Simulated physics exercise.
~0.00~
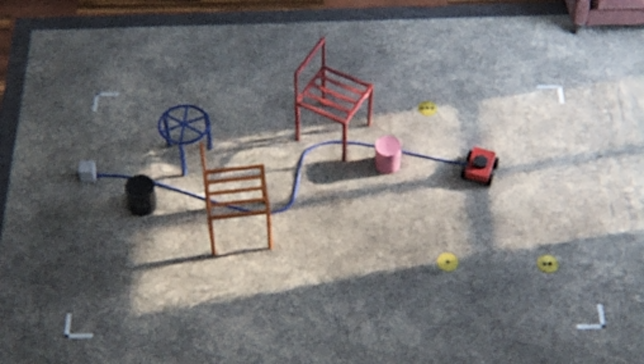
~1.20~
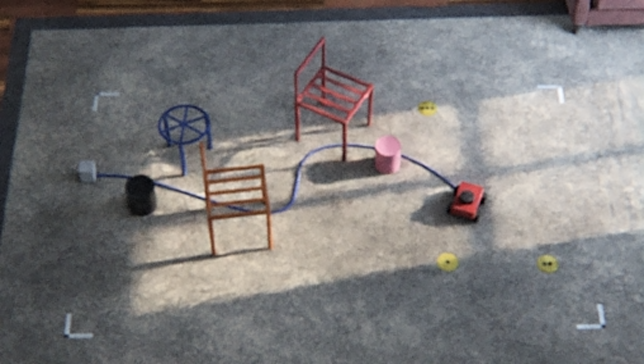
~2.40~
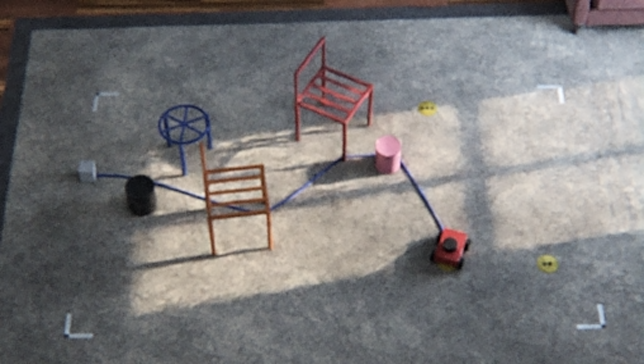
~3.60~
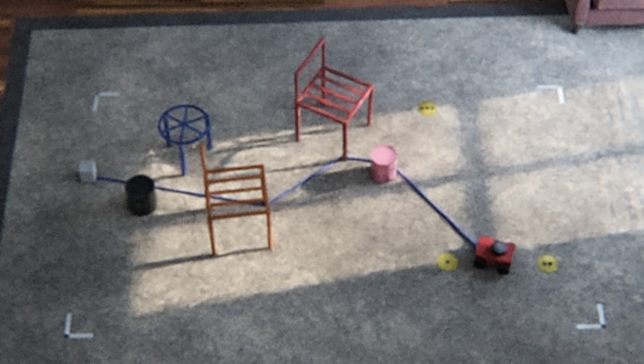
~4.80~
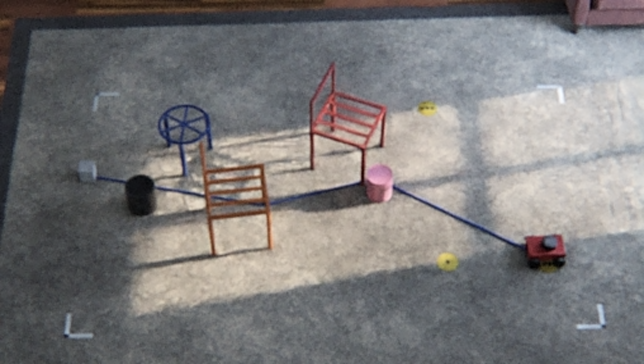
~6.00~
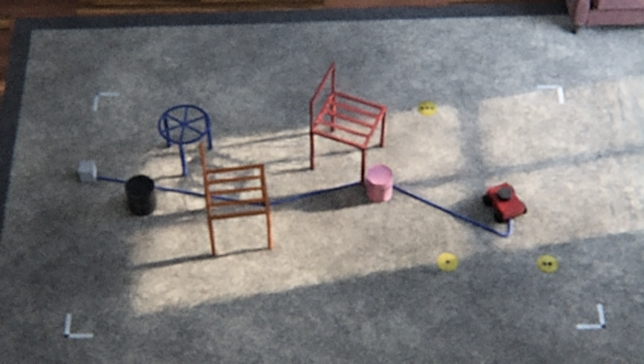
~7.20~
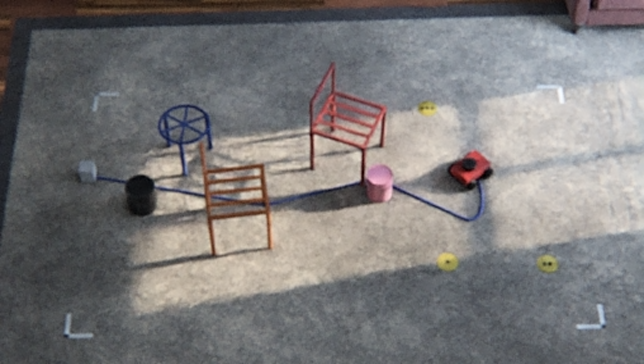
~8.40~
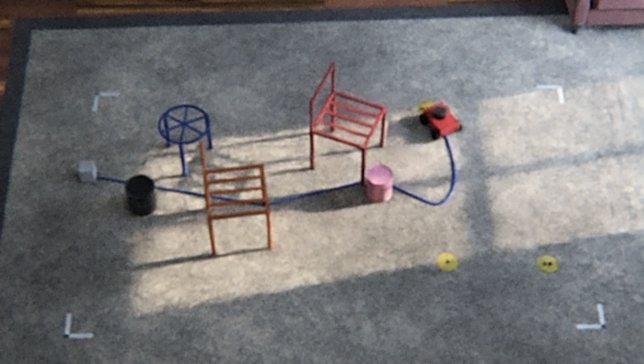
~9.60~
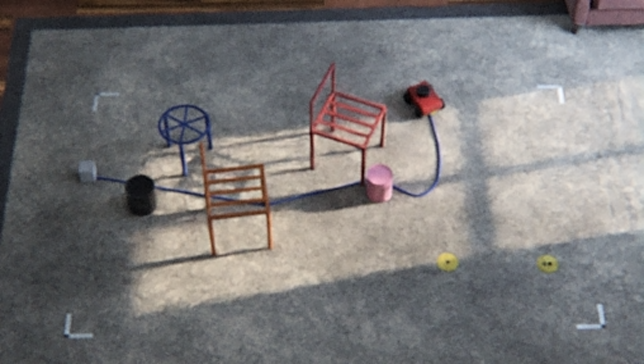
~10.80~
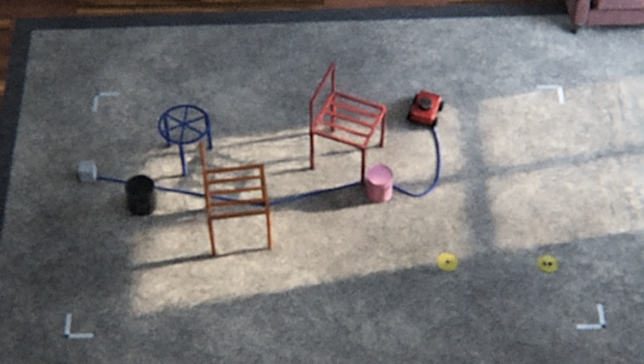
On a grey living-room carpet, a small red cart trails a blue lead that winds past a black bucket, a blue stool, an orange chair, a red chair and a pink bucket to a pale block at the left. The cart drives down toward a yellow mark, then turns right toward another. As the lead pulls straight, it drags the pink bucket slightly downward and shifts the red chair right and down. The cart then heads up and left, the lead curving slack behind it. It stops near the upper yellow mark, right of the displaced chair, everything still standing.
